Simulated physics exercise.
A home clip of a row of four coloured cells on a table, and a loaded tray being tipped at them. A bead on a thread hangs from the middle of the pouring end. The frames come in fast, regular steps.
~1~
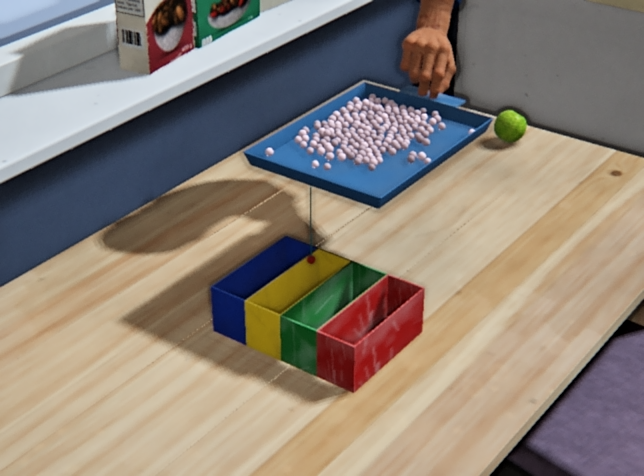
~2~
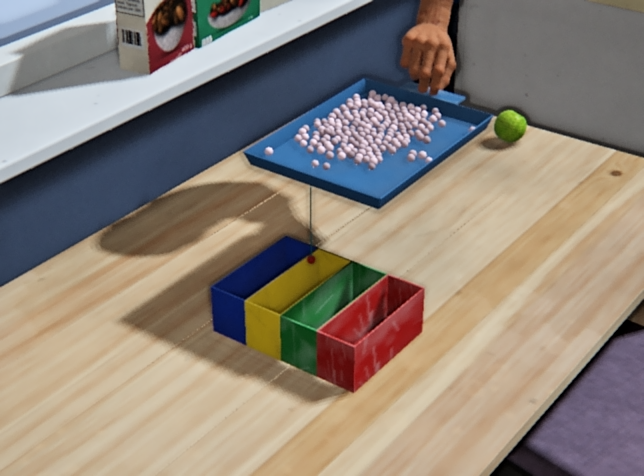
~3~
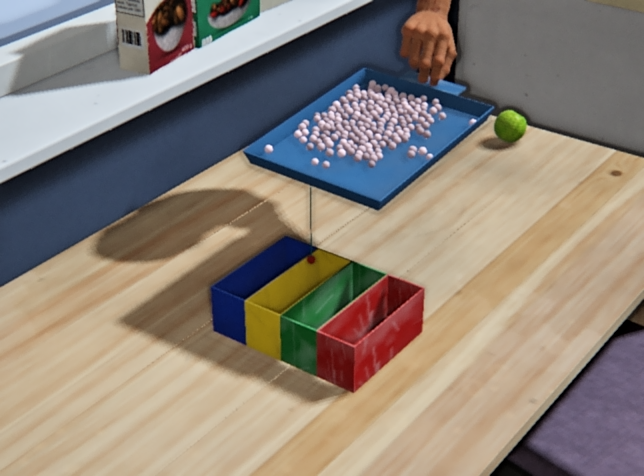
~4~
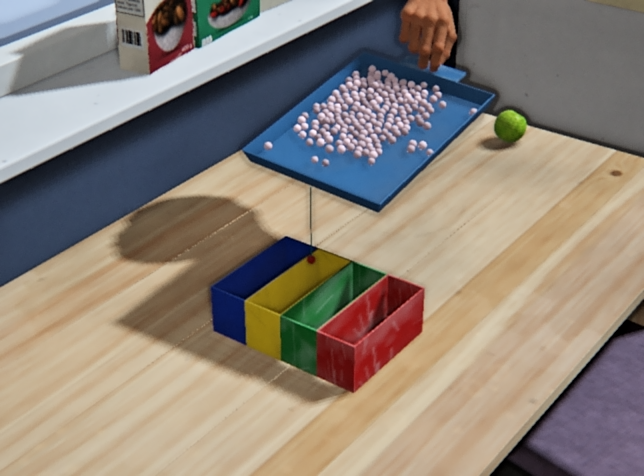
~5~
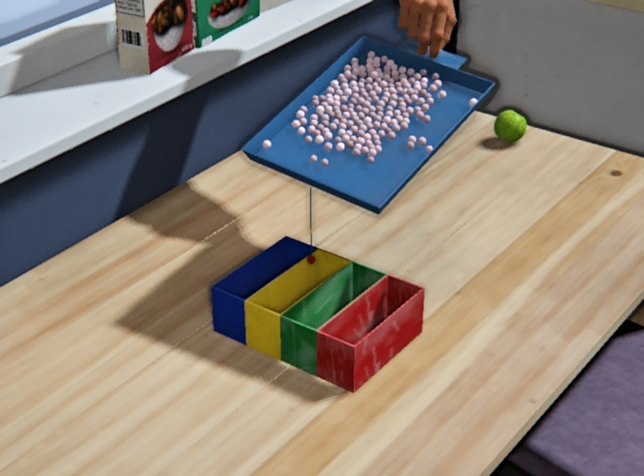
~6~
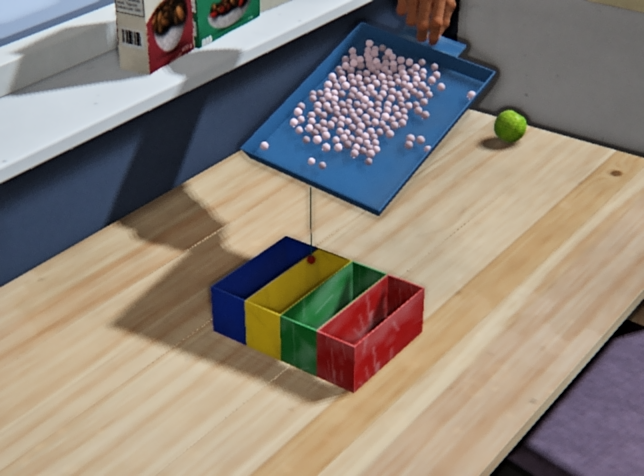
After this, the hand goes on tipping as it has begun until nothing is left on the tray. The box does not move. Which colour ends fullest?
The red one ends fullest.
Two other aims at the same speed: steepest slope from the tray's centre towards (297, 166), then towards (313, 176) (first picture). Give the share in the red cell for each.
First some 0, then 0 per cent.
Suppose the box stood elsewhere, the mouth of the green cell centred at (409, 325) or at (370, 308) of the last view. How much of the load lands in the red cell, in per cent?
About 0 and 10 per cent.
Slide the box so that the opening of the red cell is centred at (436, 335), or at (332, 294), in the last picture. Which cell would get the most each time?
One: Yellow. Two: That red cell.
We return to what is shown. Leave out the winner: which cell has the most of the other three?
Next in line is the green one.
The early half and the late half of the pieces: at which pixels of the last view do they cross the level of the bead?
The first part at (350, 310); the rest at (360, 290).
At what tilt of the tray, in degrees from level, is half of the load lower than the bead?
Near 75 degrees.
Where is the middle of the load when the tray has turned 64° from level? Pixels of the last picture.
Roughly at (348, 229).
Soon, tray tipped steeply; about half on the tray; a small part in the red cell; a small part in the green cell; a stray few in the yellow cell; a stray few in the blue cell; about a third falling or outside the box.
A while on, tray tipped past a quarter turn; a stray few on the tray; about half in the red cell; about a quarter in the green cell; a small part in the yellow cell; a stray few in the blue cell; about a quarter falling or outside the box.
Towards the end, tray tipped past a quarter turn; about half in the red cell; about a quarter in the green cell; a small part in the yellow cell; a stray few in the blue cell; a small part falling or outside the box.
Finally, tray tipped past a quarter turn; about half in the red cell; about a quarter in the green cell; a small part in the yellow cell; a stray few in the blue cell; a small part outside the box.
